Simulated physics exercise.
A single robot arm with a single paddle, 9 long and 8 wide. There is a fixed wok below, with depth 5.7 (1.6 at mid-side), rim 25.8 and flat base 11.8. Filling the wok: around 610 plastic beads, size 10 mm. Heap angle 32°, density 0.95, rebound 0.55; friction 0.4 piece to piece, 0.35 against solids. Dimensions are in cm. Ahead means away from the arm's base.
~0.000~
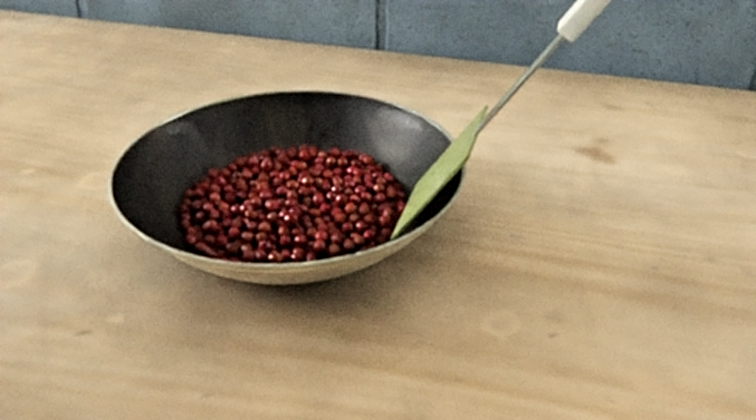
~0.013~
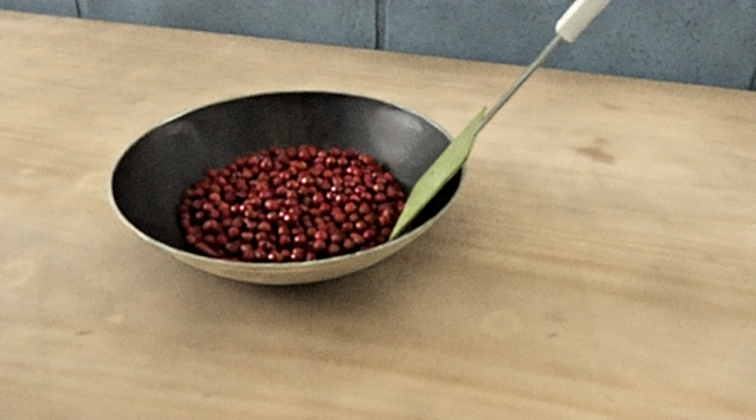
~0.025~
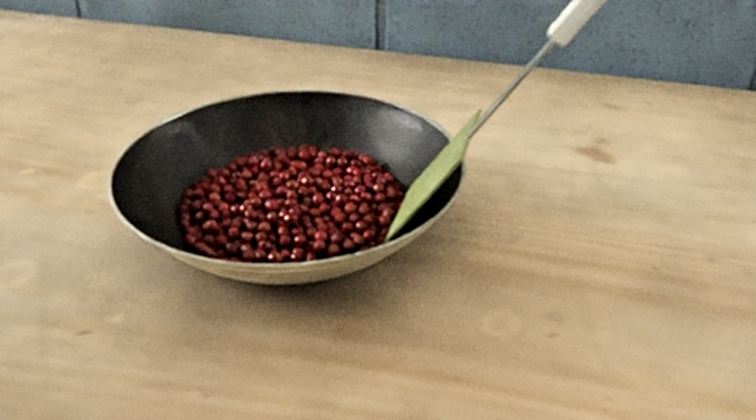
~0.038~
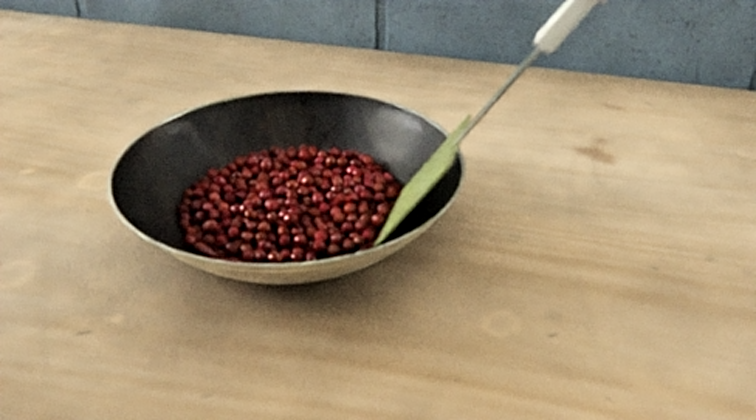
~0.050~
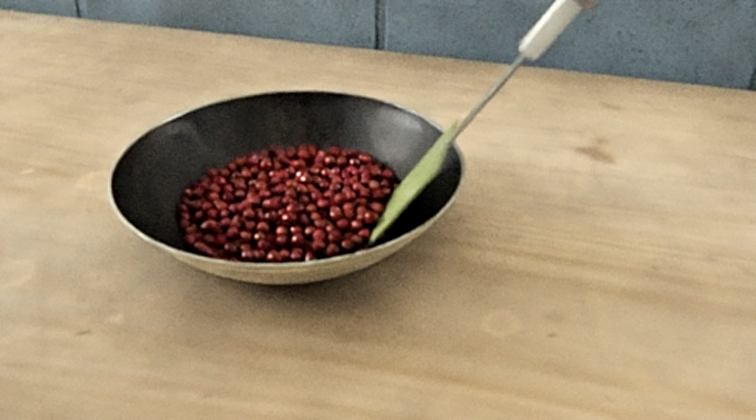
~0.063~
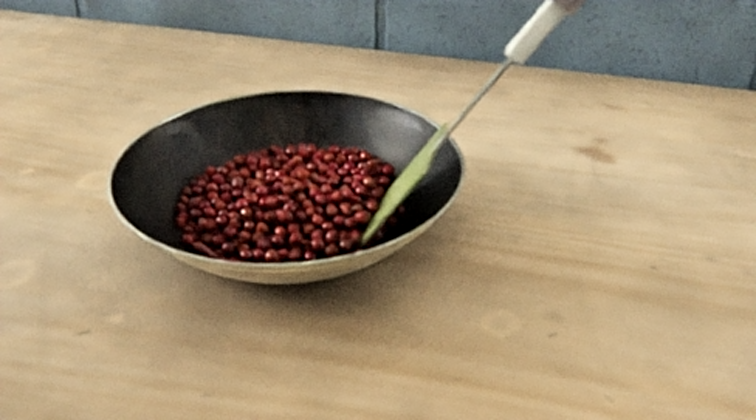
A dark wok with a pale outer side sits left of centre on a light wooden table, seen from above at an angle, with a blue-grey wall behind. It holds a heap of shiny dark red beads, and a green paddle on a thin rod with a white handle leans in from the upper right. The paddle slides slowly left, nudging the beads at the heap's right edge, while the camera stays still.
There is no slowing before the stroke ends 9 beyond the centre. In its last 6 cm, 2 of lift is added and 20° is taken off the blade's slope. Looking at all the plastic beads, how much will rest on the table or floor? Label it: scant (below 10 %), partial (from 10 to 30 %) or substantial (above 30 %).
Partial (from 10 to 30 %).
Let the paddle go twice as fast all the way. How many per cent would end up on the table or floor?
About 40 in a hundred.
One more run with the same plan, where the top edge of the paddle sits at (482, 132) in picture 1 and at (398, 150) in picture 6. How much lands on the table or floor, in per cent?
I'd put it at roughly 40 per cent.
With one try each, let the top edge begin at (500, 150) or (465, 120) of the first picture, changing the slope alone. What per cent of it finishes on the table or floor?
Some 15 and 20 per cent.
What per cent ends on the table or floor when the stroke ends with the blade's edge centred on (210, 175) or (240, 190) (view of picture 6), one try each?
About 5 and 0 per cent.
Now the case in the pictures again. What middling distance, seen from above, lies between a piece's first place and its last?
Around 4 cm, measured level.
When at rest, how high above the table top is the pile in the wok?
Peak at rest, approximately 6.0 centimetres.
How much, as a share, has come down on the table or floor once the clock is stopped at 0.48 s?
Fraction noted: Close to 20 per cent.
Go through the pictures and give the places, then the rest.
The first picture shows paddle top edge at (479, 129), sloping 57°; upper third of the load around (295, 199), from x 185 to 405, top at y 150; 611 in the wok.
The second picture shows paddle top edge at (477, 130), sloping 57°; upper third of the load around (295, 199), from x 185 to 405, top at y 150.
The third picture shows paddle top edge at (471, 133), sloping 57°; upper third of the load around (295, 199), from x 185 to 405, top at y 150.
The fourth picture shows paddle top edge at (460, 138), sloping 57°; upper third of the load around (295, 198), from x 185 to 400, top at y 150.
The fifth picture shows paddle top edge at (448, 143), sloping 57°; upper third of the load around (299, 197), from x 185 to 400, top at y 150.
The sixth picture shows paddle top edge at (436, 147), sloping 57°; upper third of the load around (295, 194), from x 180 to 400, top at y 150; 611 in the wok.
By 0.15 s, sloping 57°, highest piece 4 above the table; 611 in the wok.
By 0.23 s, sloping 51°, highest piece 6 above the table; 611 in the wok.
By 0.48 s, sloping 37°, highest piece 7 above the table; 482 in the wok, 108 on the table or floor, 21 on the blade or in flight.
By 1.53 s, sloping 37°, highest piece 6 above the table; 481 in the wok, 130 on the table or floor.
Final count, 481 in the wok, 130 on the table or floor. That is 21 % on the table or floor.
